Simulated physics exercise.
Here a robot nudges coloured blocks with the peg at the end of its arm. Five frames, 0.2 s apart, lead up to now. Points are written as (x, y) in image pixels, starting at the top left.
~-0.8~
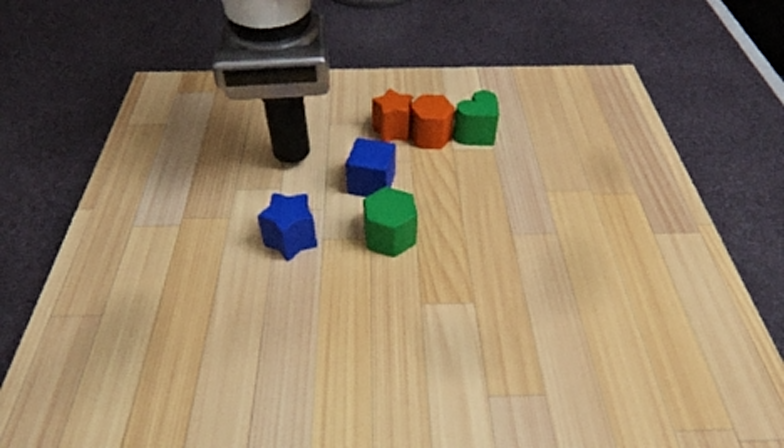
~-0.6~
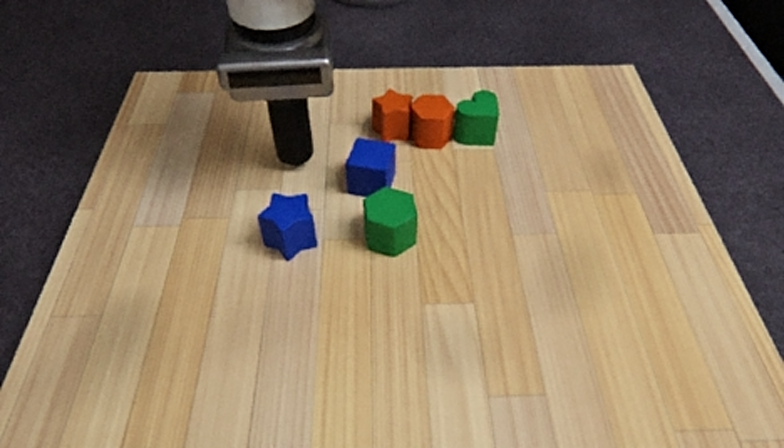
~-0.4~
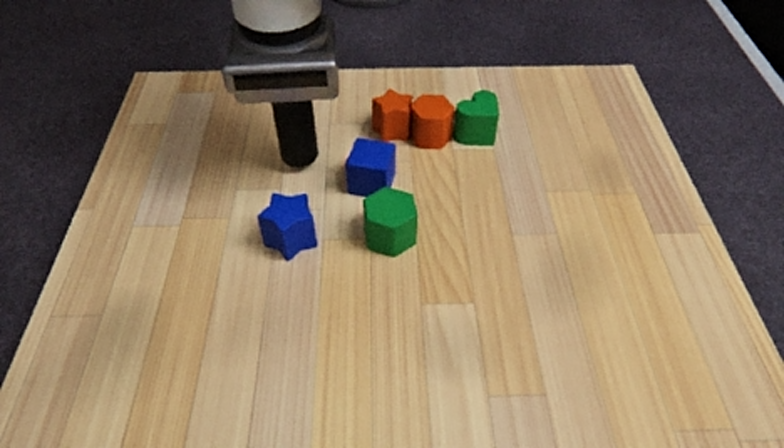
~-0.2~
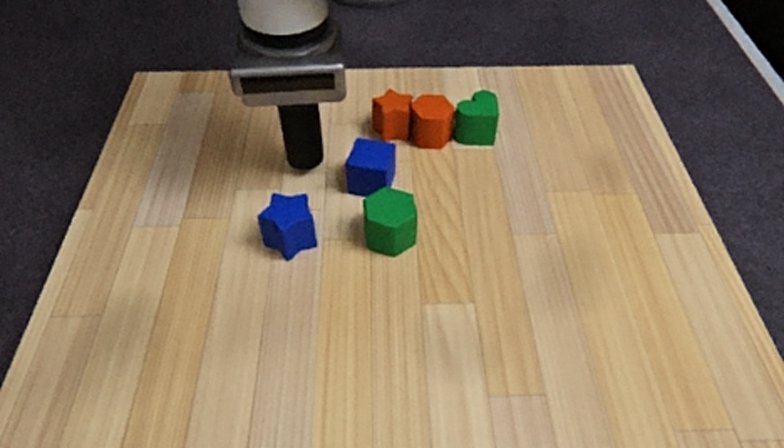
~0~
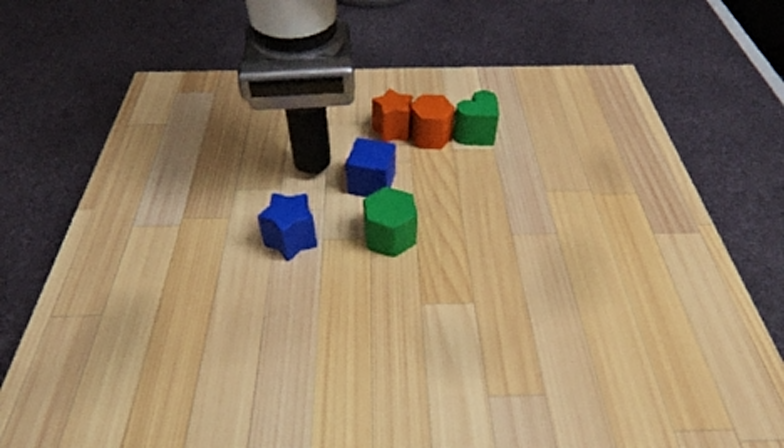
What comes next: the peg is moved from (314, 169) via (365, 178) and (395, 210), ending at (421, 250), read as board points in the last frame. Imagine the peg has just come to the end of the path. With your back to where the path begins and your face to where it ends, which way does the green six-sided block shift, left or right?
It goes toward the right-hand side.
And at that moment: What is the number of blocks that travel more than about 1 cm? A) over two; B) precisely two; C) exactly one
The answer is B.
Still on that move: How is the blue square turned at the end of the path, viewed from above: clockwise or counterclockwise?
Its rotation is counterclockwise.
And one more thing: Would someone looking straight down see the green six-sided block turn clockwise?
Final answer: Yes.
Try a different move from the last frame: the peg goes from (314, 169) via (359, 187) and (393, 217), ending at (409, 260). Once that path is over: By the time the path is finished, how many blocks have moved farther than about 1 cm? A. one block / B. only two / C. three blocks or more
Answer: B.
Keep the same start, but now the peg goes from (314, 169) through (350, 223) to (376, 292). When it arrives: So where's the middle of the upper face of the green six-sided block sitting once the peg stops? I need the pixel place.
The answer is (414, 221).
The first path, step by step. One third of the way, peg (365, 169); blue square (398, 163), turned 20° clockwise.
Two thirds of the way, peg (396, 201); blue square (439, 185); green six-sided block (392, 216).
At the end, peg (421, 241); blue square (453, 191), turned 35° anticlockwise; green six-sided block (393, 250), turned 65° clockwise; orange star still.
